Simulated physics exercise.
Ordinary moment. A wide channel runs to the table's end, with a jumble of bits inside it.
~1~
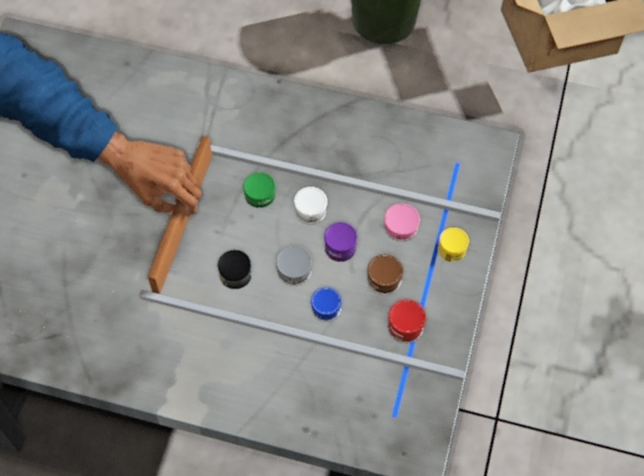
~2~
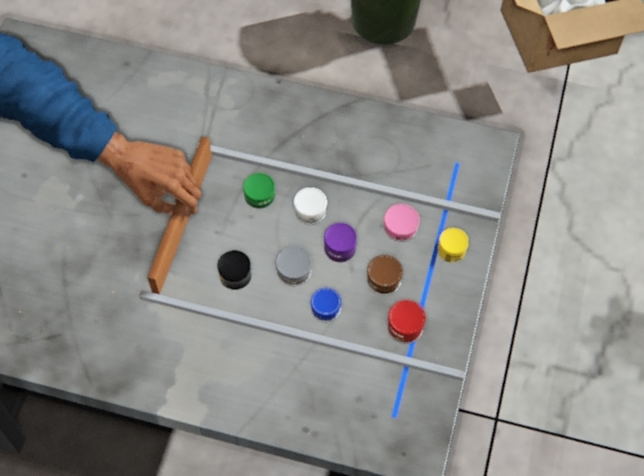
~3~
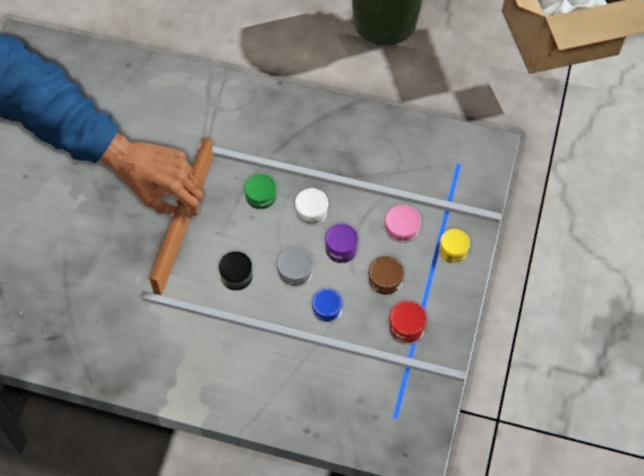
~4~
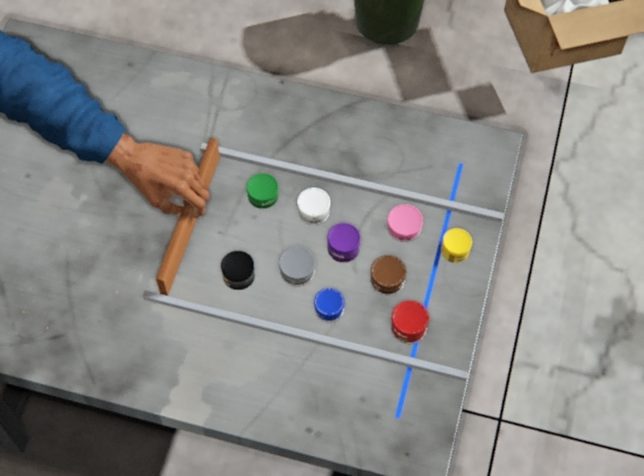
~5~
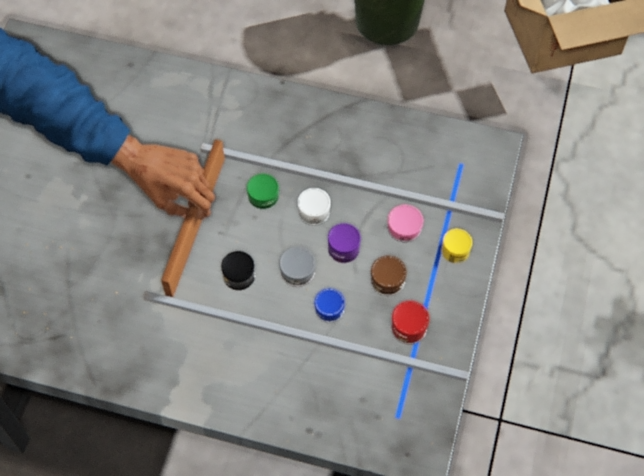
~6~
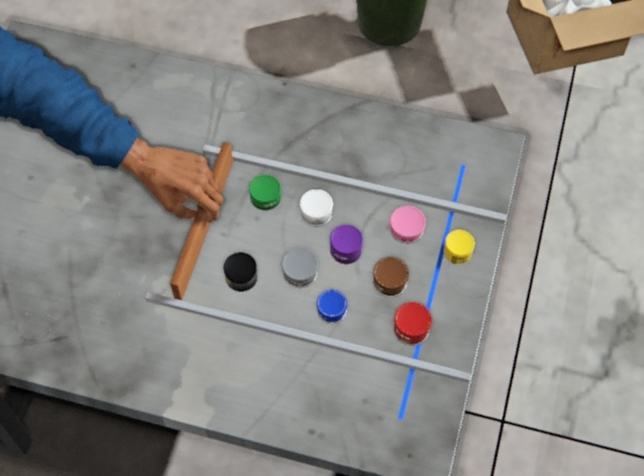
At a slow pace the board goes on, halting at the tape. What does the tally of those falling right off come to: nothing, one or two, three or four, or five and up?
It comes to one or two.
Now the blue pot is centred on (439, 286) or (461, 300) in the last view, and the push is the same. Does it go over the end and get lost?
One after the other: It ends up falling; it ends up falling.
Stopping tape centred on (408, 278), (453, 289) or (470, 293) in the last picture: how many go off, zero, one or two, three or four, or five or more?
Lab note - count per position: None at all; at least five; at least five.
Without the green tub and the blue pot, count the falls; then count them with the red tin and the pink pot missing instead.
Going first to second: 0 and 1.
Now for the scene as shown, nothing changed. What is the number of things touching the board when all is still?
At rest, 4 are in contact.
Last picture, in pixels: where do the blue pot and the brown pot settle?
The blue pot finishes at (461, 356); the brown pot finishes at (481, 294).
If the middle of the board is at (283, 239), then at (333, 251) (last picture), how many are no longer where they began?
Counting first: 4, next 7.
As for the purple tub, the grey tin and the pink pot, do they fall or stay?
The purple tub is spared; as for the grey tin, it is spared; and the pink pot is spared.
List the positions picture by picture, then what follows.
In the first frame, yellow tub (453, 245); red tin (406, 322); pink pot (402, 223); board (181, 214); tape (428, 282).
In the second frame, red tin (406, 322); black tub (235, 270).
In the third frame, pink pot (403, 224); board (183, 215).
In the fourth frame, yellow tub (456, 246); green tub (263, 191).
In the fifth frame, red tin (410, 323); grey tin (297, 267).
In the sixth frame, yellow tub (459, 248); red tin (412, 324); pink pot (407, 225); board (203, 220); tape (434, 284).
Soon after, none off yet; yellow tub at rest near (459, 248); red tin at rest near (412, 324); pink pot at rest near (407, 225).
After that, none off yet; yellow tub moving near (463, 249); red tin moving near (421, 326); pink pot displaced about its own width near (437, 231).
In the end, the number that fall off is one or two; gone, yellow tub.
